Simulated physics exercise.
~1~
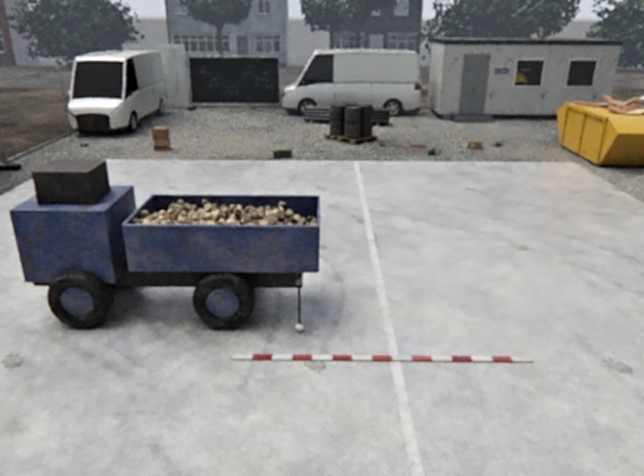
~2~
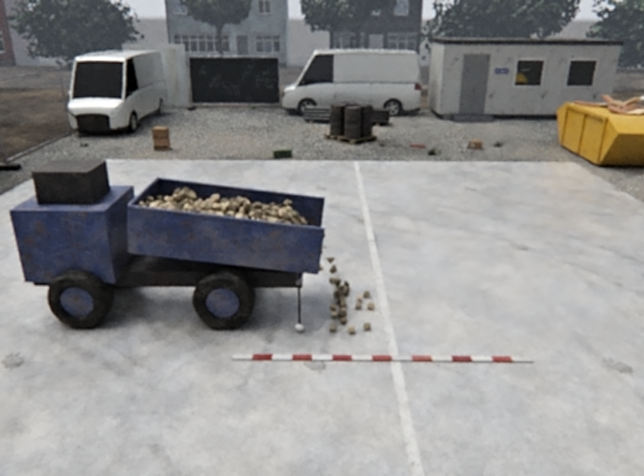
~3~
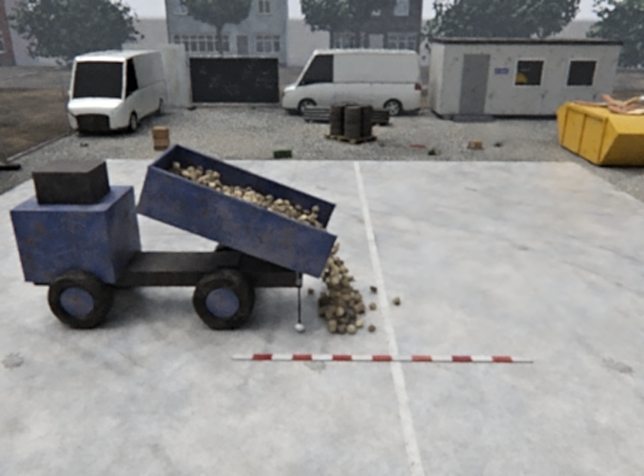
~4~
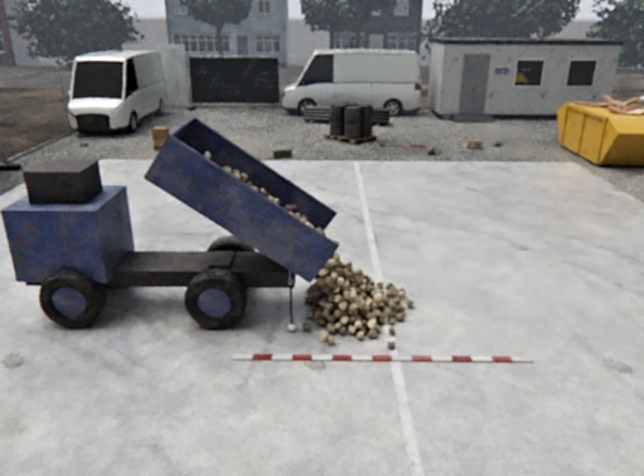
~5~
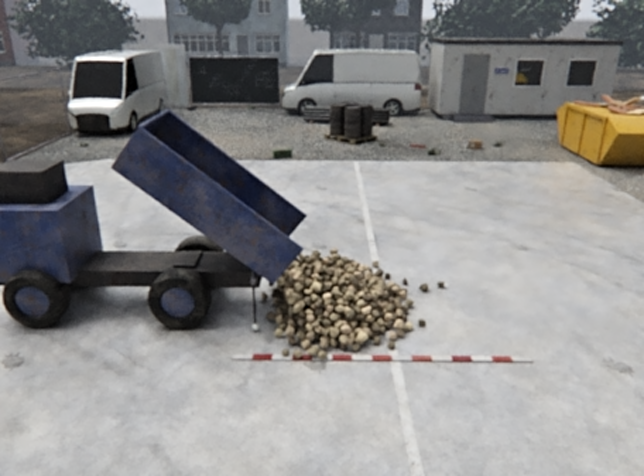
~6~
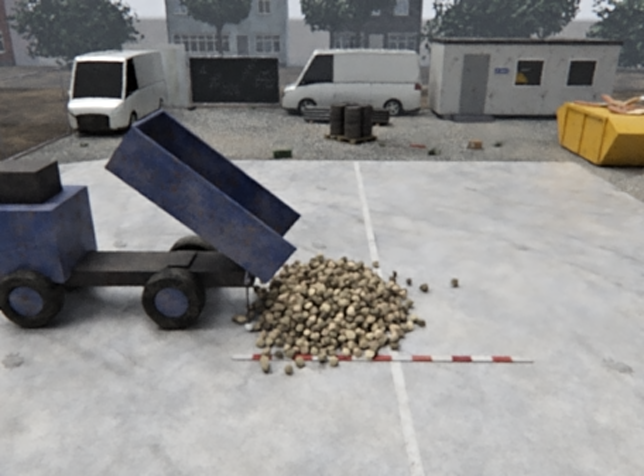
A blue tipping truck raises its bed, pours out stones, and pulls left from the heap.
